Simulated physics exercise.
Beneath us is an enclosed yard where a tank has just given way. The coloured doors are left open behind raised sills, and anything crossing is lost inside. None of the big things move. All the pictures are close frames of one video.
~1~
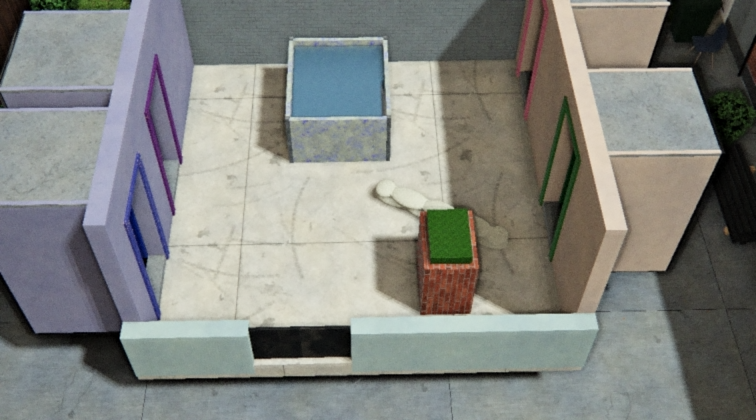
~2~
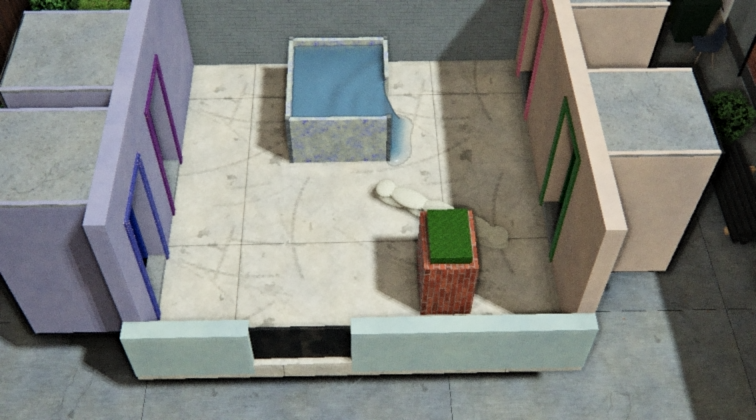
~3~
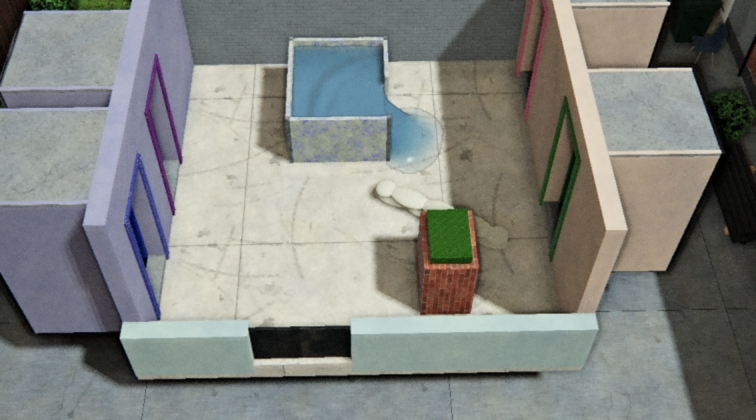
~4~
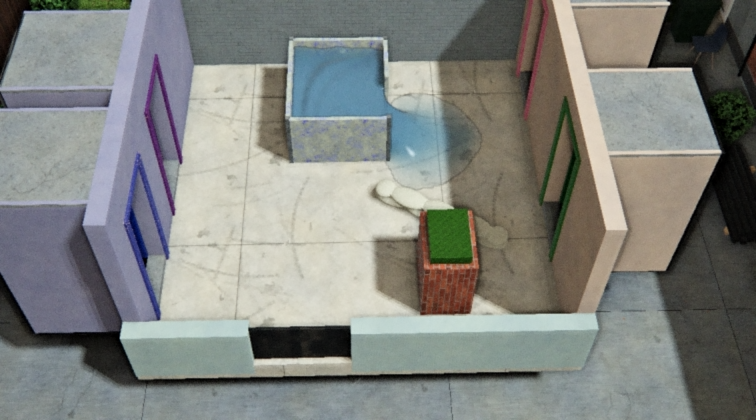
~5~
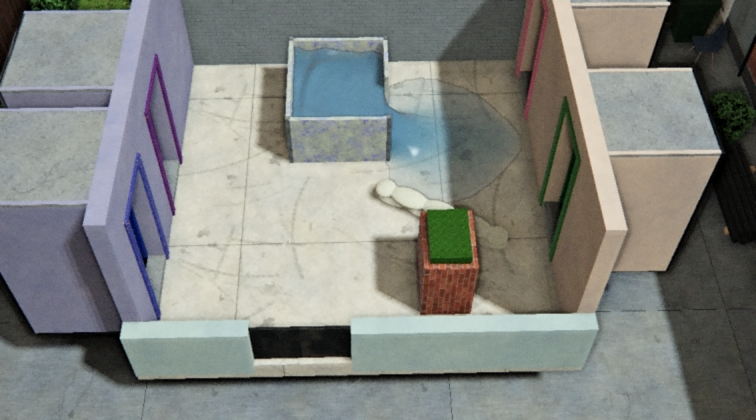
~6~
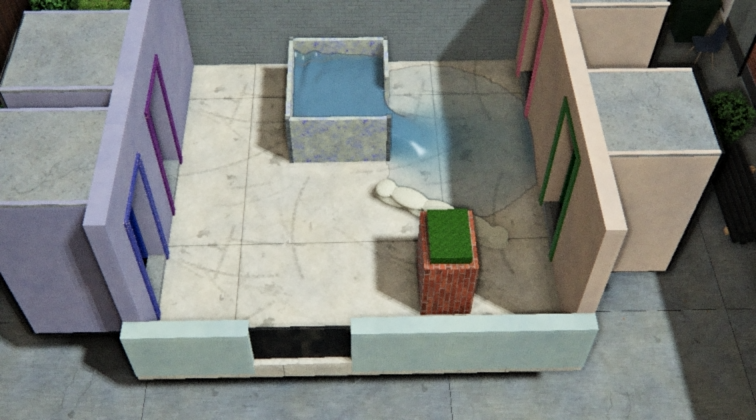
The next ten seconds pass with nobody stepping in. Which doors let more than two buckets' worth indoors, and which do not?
The blue door does not; the green door lets more through; the purple door does not; the pink door lets more through.
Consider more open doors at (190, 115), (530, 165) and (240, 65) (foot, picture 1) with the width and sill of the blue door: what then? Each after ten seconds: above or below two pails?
Falls short; exceeds the limit; falls short.
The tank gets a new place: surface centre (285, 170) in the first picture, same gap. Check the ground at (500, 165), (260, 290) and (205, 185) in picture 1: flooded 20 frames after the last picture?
The first spot ends up sodden, the second sodden and the third left untouched.
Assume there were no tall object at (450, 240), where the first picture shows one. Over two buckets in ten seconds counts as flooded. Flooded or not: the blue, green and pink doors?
In short: The blue one keeps below it, the green one lets more in, the pink one goes over.
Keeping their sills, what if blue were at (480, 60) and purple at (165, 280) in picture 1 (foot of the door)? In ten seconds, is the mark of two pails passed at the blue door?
In that case the blue one gets flooded.
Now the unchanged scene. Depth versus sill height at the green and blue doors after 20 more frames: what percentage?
Some 150 percent and then some 0 percent.
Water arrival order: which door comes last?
I'd go with the purple-painted one.
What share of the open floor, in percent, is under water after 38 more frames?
I'd estimate some 75 per cent.
A moment on, water covers 25 % of the floor; the blue door not reached, the green door under two buckets in, the purple door not reached, the pink door under two buckets in.
Next, water covers 30 % of the floor; the blue door not reached, the green door over two buckets in, the purple door not reached, the pink door over two buckets in.
Then, water covers 45 % of the floor; the blue door not reached, the green door over two buckets in, the purple door not reached, the pink door far over two buckets in.
Later, water covers 75 % of the floor; the blue door wet at the sill, nothing in, the green door far over two buckets in, the purple door wet at the sill, nothing in, the pink door far over two buckets in.
In the end, water covers 90 % of the floor; the blue door wet at the sill, nothing in, the green door far over two buckets in, the purple door wet at the sill, nothing in, the pink door far over two buckets in.
